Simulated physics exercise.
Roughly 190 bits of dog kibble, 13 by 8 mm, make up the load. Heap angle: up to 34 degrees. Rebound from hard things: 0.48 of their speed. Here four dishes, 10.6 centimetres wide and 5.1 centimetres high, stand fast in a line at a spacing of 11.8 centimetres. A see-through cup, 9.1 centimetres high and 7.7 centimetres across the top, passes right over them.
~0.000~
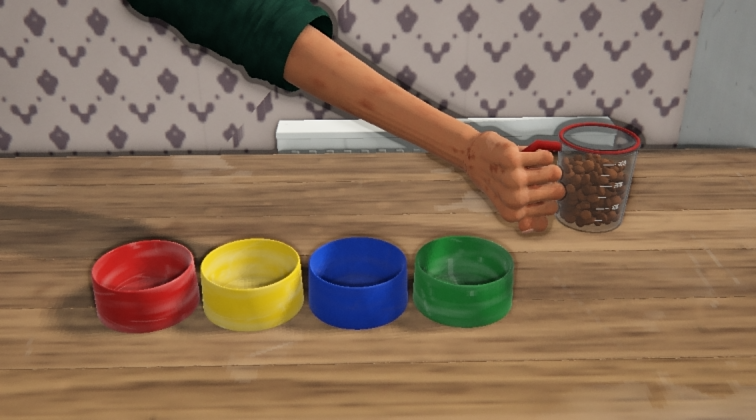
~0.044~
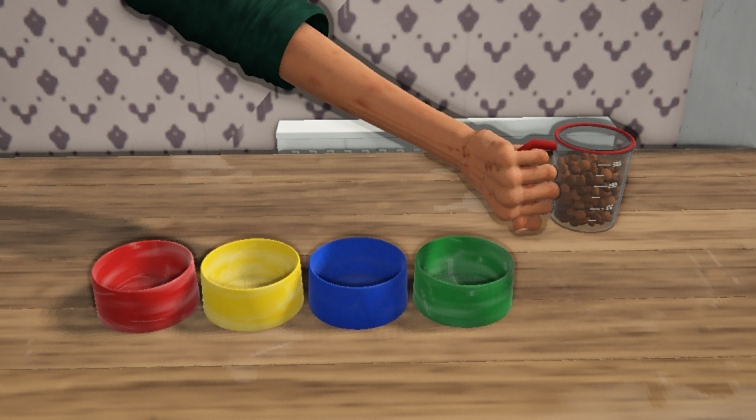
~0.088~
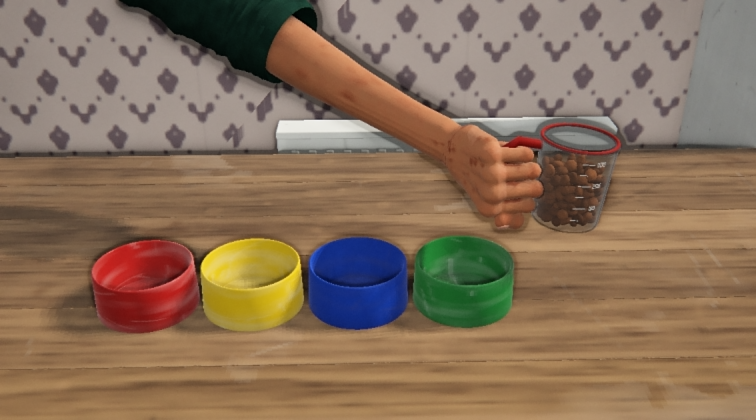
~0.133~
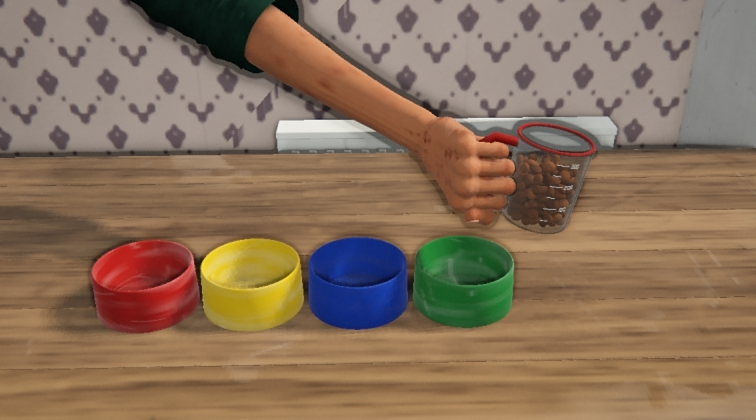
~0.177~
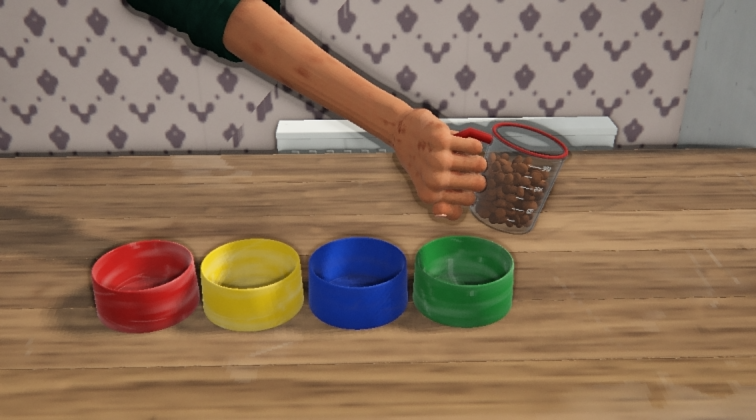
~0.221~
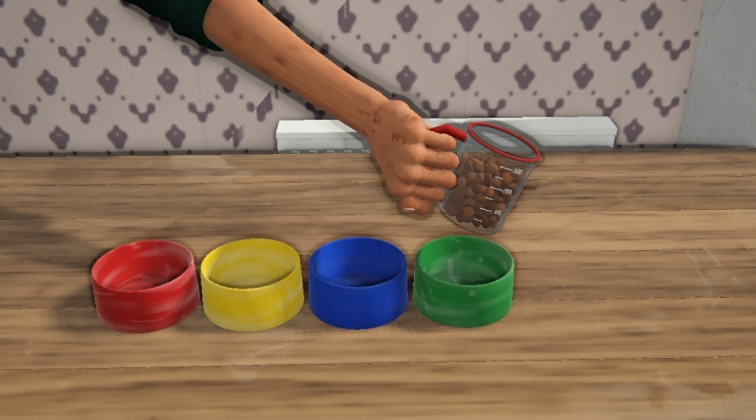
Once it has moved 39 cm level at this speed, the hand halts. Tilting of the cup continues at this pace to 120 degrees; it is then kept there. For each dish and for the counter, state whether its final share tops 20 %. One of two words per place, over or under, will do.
Red - under, blue - under, green - under, yellow - over, counter - under.
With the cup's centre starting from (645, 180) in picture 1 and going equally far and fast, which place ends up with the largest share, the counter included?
The largest share ends at blue.
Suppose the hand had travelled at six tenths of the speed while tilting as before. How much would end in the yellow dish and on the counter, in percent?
Shares - yellow 80, counter 10.
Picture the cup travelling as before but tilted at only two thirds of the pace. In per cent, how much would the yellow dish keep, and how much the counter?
Yellow 90; counter 10.
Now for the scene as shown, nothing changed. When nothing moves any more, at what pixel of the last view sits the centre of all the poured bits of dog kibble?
Somewhere near (273, 289) in the last picture.
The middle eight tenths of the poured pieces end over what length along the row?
About 7 cm.
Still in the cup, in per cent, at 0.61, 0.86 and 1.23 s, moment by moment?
Series: 100 / 100 / 30 per cent.
Then, at 0.61 s, tilt 69 degrees; cup holds 100 %.
After 0.86 s, tilt 100 degrees; cup holds 100 %.
Then, at 1.23 s, tilt 120 degrees; cup holds 30 %, blue 5 %, yellow 60 %.
By 2.2 s all is still; red 0 %, blue 5 %, green 0 %, yellow 85 %, counter 15 %.
